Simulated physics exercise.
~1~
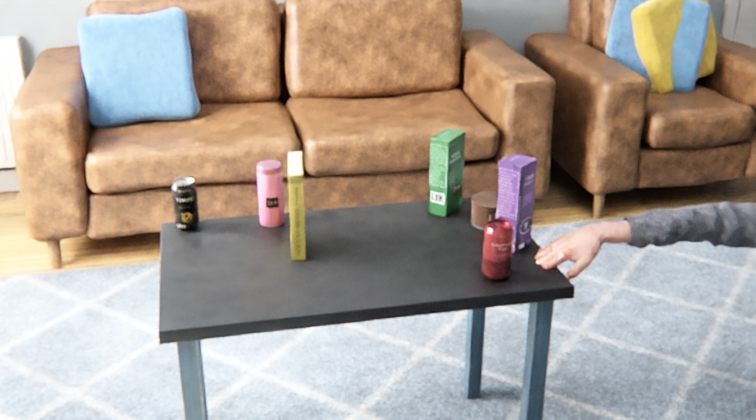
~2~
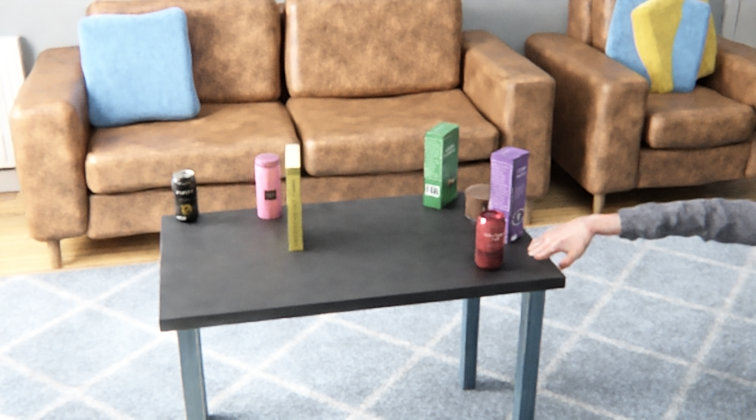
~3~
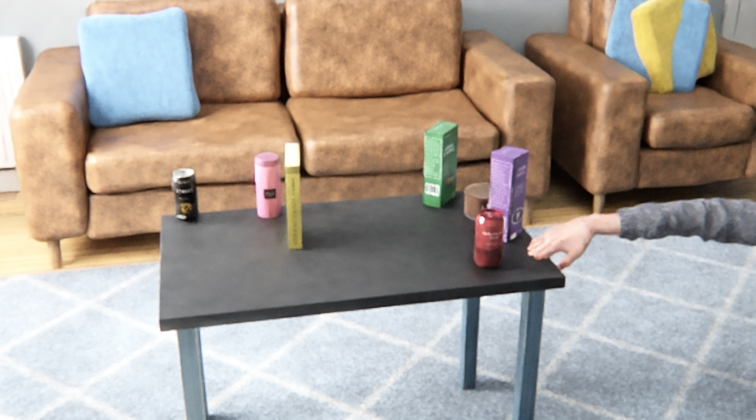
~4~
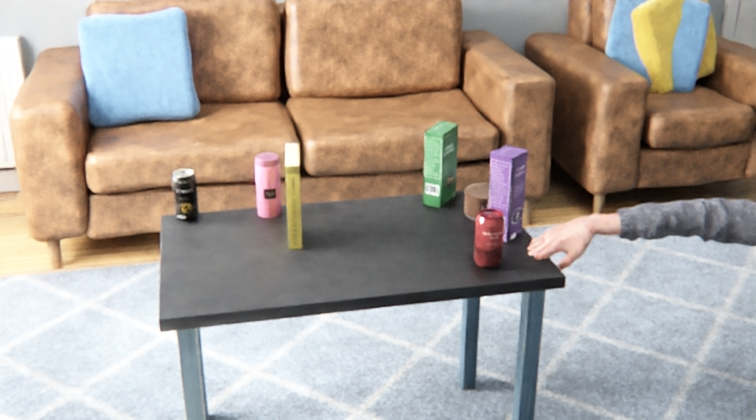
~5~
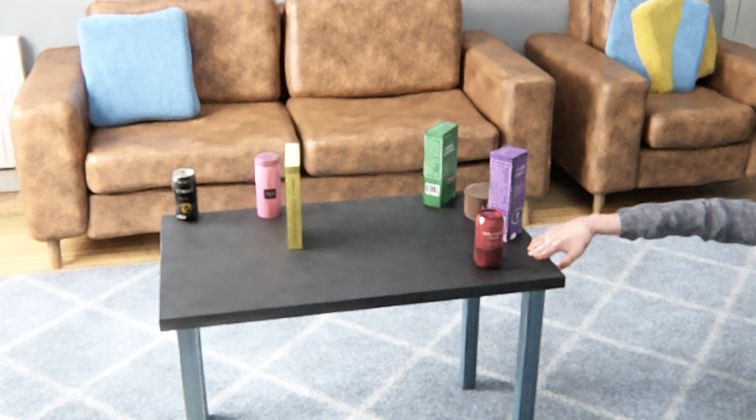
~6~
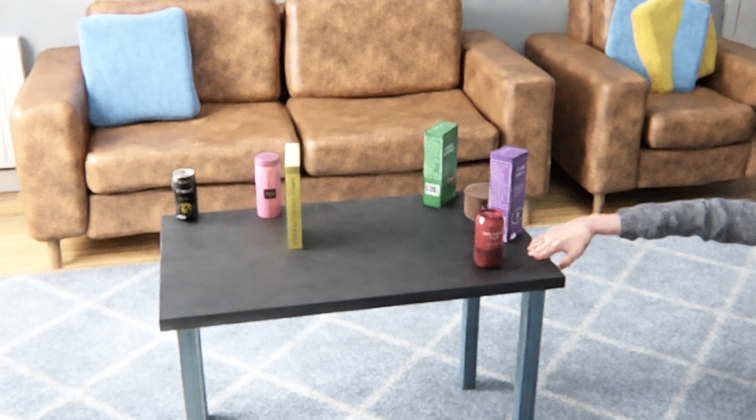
Dark side table shifting slightly away under a hand at its right edge, then resting with all seven items standing in place.
